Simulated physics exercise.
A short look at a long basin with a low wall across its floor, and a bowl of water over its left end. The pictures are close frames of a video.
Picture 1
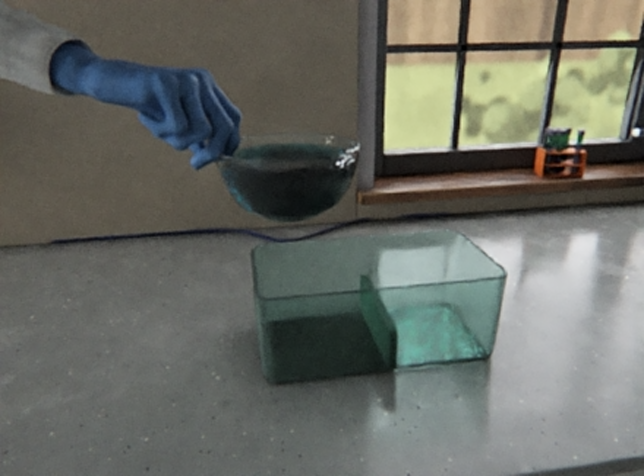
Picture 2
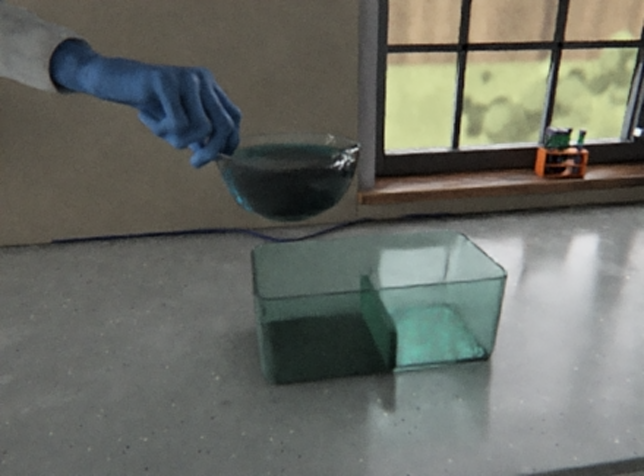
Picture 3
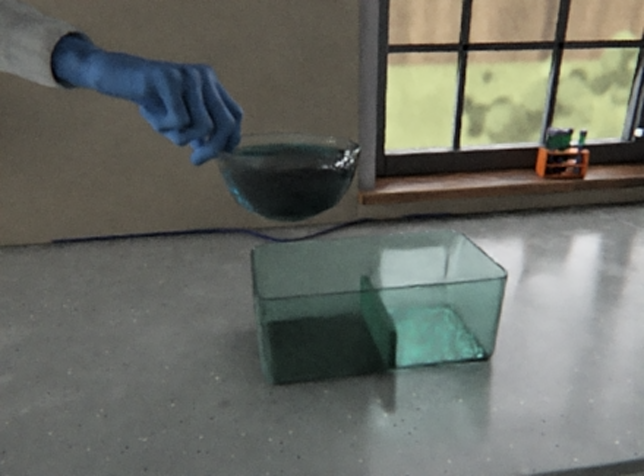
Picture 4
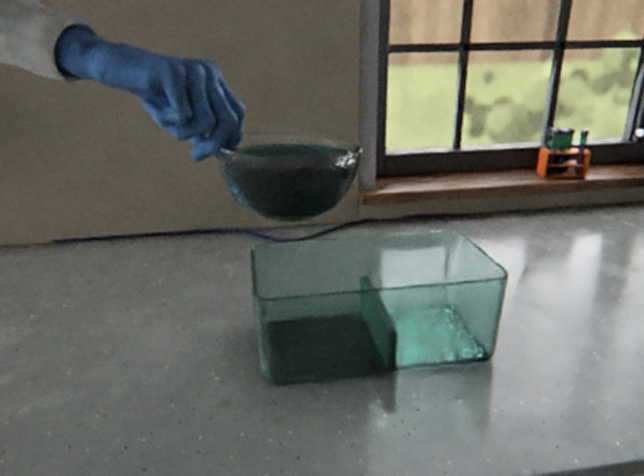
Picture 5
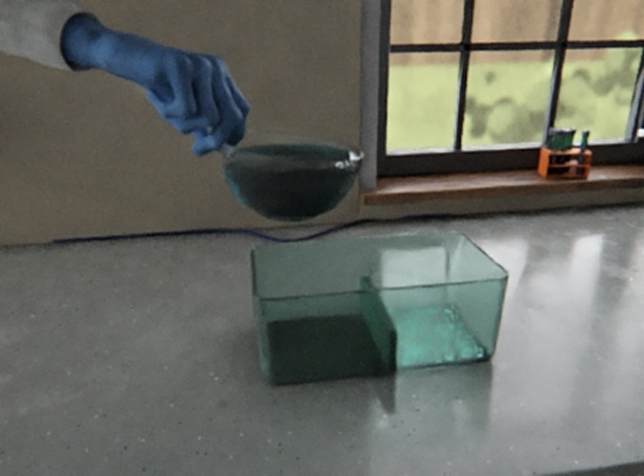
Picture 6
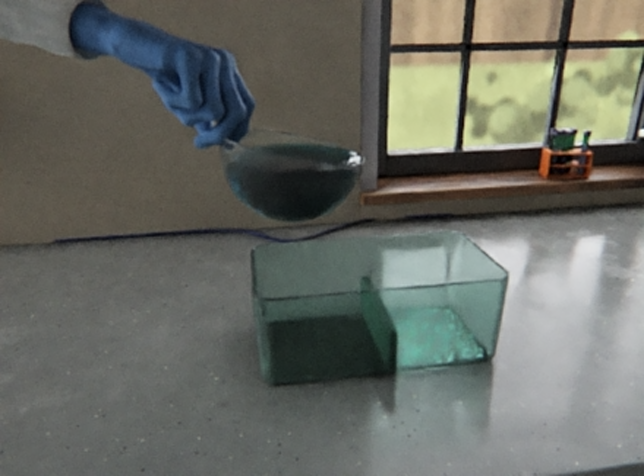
A blue-gloved hand slightly tilts a clear bowl of water rightward above a divided basin.
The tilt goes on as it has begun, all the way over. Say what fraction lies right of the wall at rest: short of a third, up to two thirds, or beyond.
The share right of the wall is over two thirds.
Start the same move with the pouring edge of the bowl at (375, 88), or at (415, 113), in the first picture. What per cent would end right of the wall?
About 95 and 85 per cent.
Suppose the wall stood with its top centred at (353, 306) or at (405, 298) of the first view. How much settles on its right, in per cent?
Roughly 95 per cent, and 45 per cent.
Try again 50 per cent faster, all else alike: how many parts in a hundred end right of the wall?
Some 75 per cent.
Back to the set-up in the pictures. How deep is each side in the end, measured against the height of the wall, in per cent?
Some 10 per cent left and 70 right.
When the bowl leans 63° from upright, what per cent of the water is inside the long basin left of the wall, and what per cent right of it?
Some 0 per cent left and 30 right.
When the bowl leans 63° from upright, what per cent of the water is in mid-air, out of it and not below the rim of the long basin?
It comes to 30 per cent or so.
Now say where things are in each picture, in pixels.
In the first frame, it leans 0°; its right rim is at (356, 144); the water meets the walls at (219, 158) and (353, 152); the long basin's rim runs from (253, 271) to (482, 252); the wall's top is at (377, 300).
In the second frame, it leans 1°; its right rim is at (357, 144); the water meets the walls at (220, 159) and (353, 153).
In the third frame, it leans 2°; its right rim is at (357, 146); the water meets the walls at (220, 157) and (353, 153).
In the fourth frame, it leans 5°; its right rim is at (358, 149); the water meets the walls at (220, 157) and (354, 154).
In the fifth frame, it leans 8°; its right rim is at (360, 153); the water meets the walls at (222, 157) and (357, 153).
In the sixth frame, it leans 12°; its right rim is at (361, 159); the water meets the walls at (225, 158) and (359, 155).
A moment on, the bowl is tipped part way and 42 per cent is still to pour, 1 is left of the wall and 29 right of it.
Next, the bowl is tipped on its side and 2 per cent is still to pour, 15 is left of the wall and 80 right of it.
Then the bowl is tipped right over and 0 per cent is still to pour, 19 is left of the wall and 80 right of it.
Later the bowl is tipped right over and 0 per cent is still to pour, 19 is left of the wall and 80 right of it.
At rest 19 per cent lies left of the wall, 80 right of it and 1 outside.
